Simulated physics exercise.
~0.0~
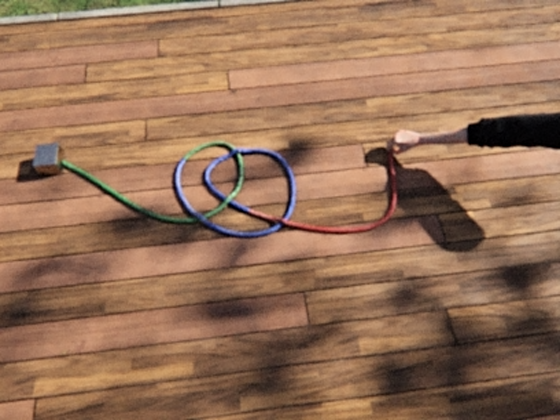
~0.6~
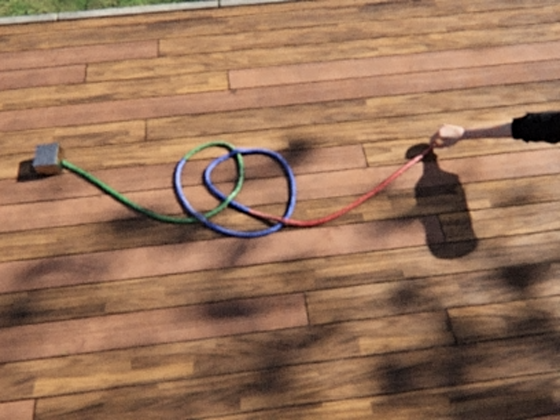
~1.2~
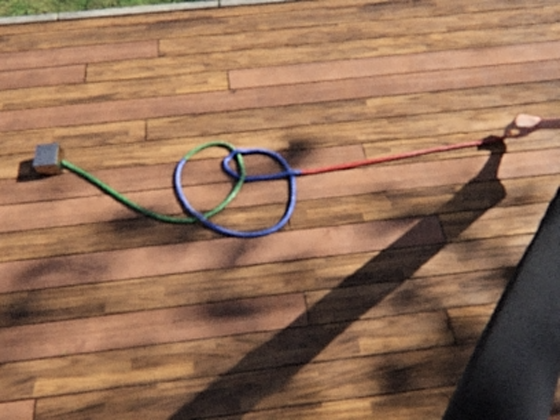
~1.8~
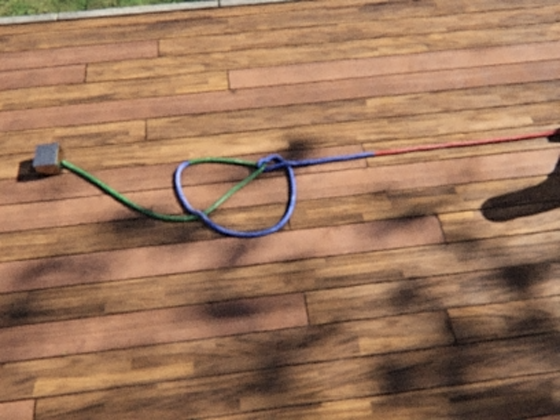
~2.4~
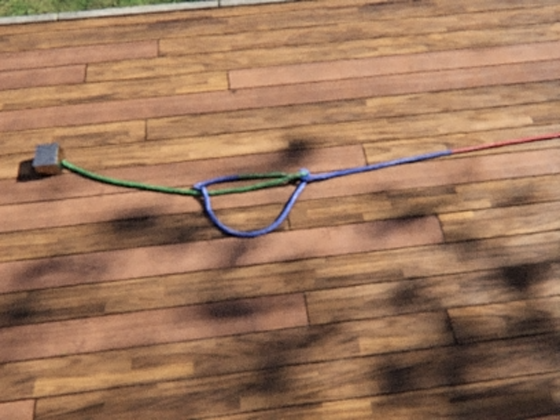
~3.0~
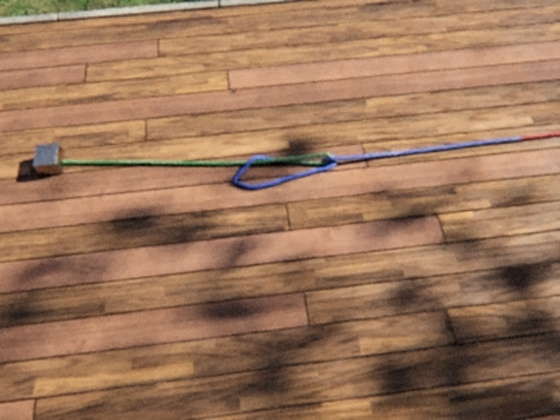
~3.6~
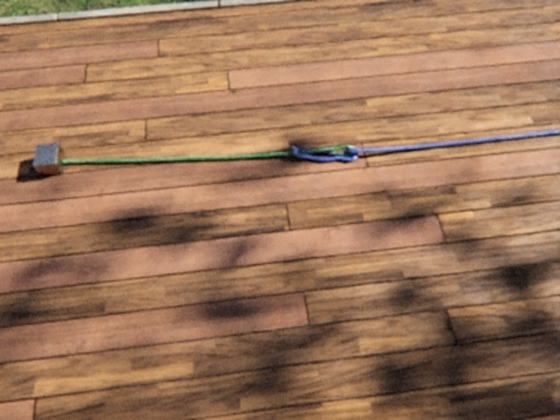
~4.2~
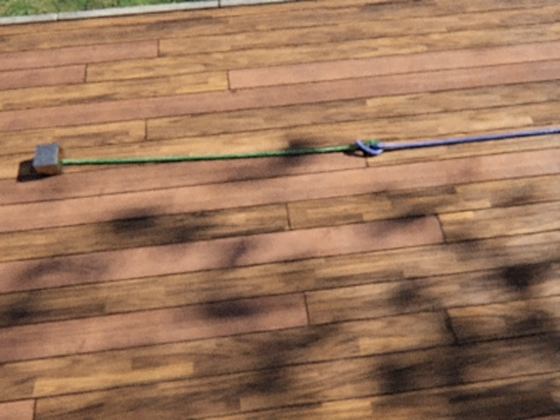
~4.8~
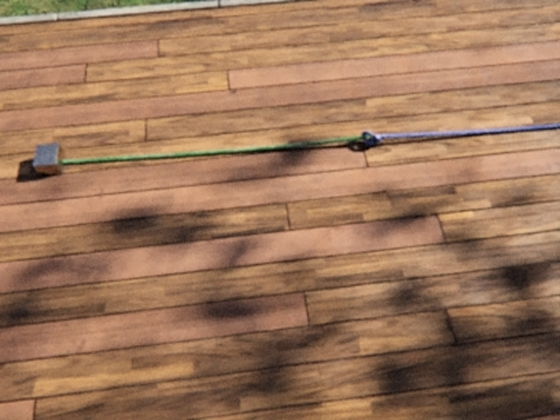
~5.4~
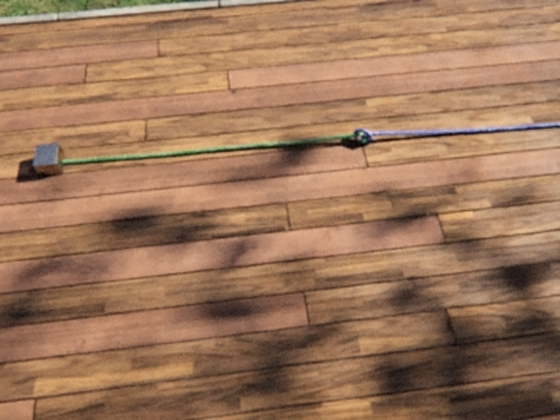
A looped rope is pulled right by a hand and tightens into a small knot.
